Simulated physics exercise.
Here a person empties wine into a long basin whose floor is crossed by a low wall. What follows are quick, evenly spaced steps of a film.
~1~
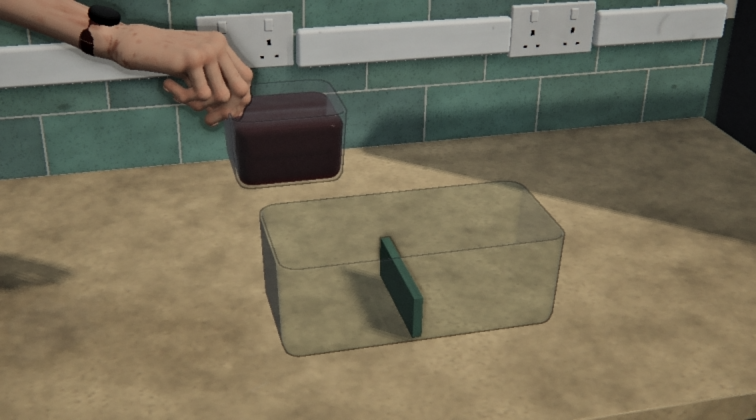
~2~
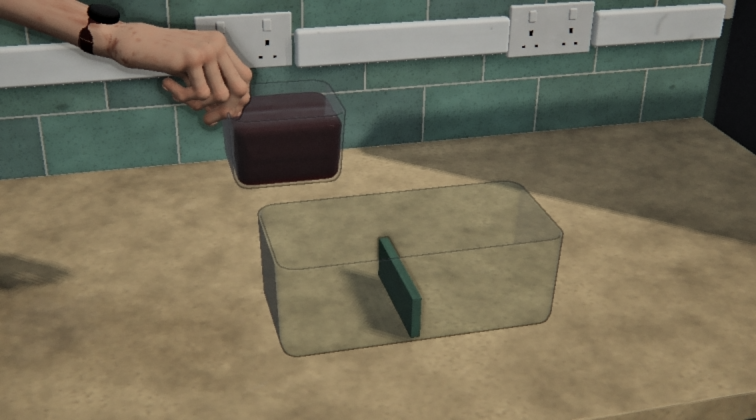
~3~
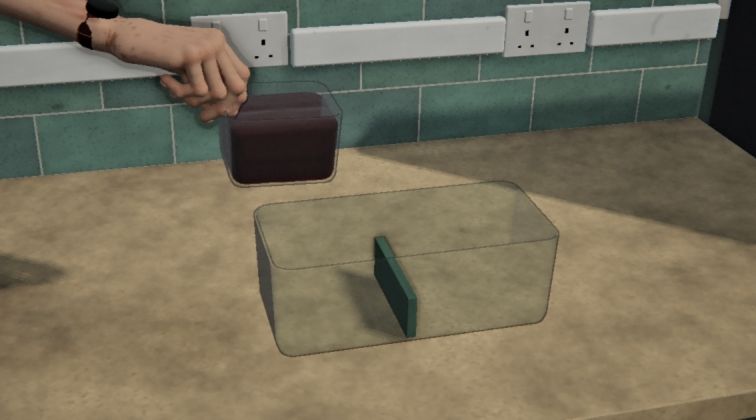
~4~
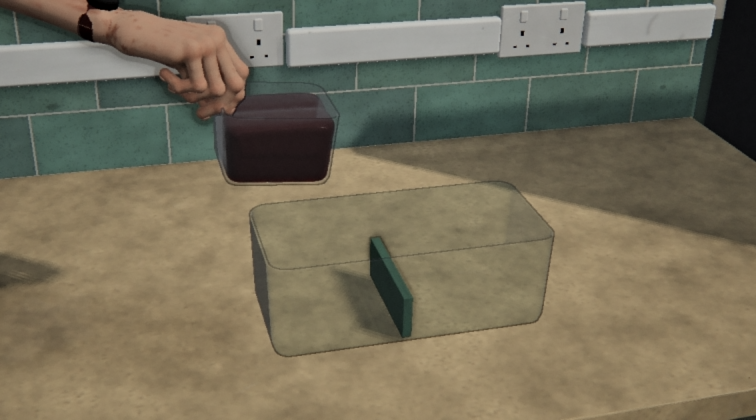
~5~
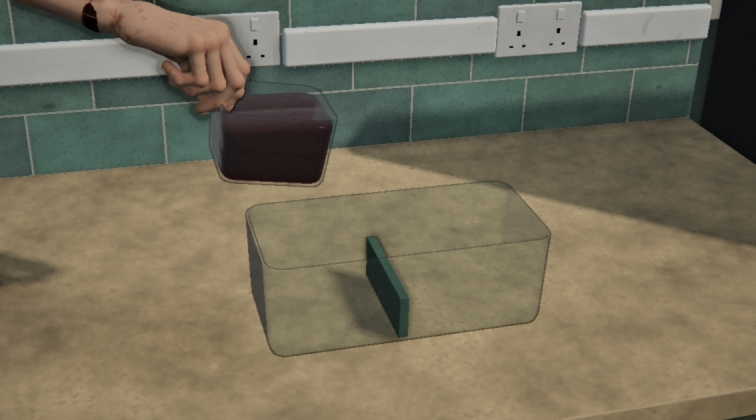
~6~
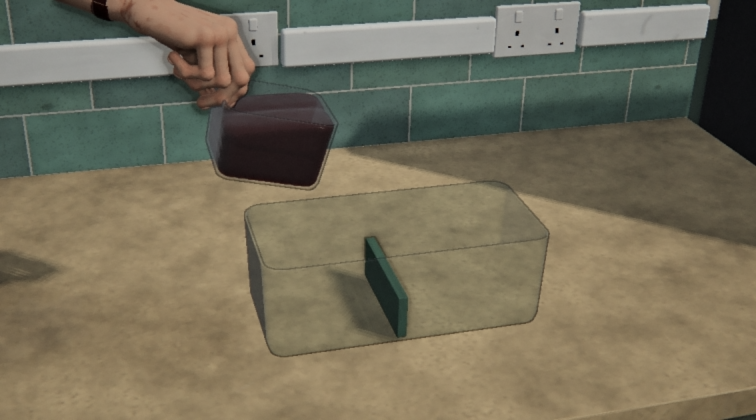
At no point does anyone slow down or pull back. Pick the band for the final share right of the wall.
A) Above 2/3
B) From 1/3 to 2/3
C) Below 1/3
The answer is B.
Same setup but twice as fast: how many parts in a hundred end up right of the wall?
It comes to about 25 per cent.
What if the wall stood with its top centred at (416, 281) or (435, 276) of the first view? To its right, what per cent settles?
First try: Roughly 25 per cent; second try: 5 per cent.
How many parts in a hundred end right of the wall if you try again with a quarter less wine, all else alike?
Something like 20 per cent, give or take.
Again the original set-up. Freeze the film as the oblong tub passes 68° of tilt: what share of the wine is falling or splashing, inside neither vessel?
Estimate: Some 30 per cent.
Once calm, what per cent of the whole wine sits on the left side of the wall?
It is close to 50 per cent.
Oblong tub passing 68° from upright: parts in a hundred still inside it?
55 per cent, roughly.
A moment on, the oblong tub is tipped part way and 53 per cent is still to pour, 7 is left of the wall and 12 right of it.
Next, the oblong tub is tipped right over and 10 per cent is still to pour, 33 is left of the wall and 49 right of it.
Then the oblong tub is tipped right over and 0 per cent is still to pour, 49 is left of the wall and 49 right of it.
Later the oblong tub is tipped right over and 0 per cent is still to pour, 50 is left of the wall and 49 right of it.
Finally, 50 per cent lies left of the wall, 50 right of it and 1 outside.
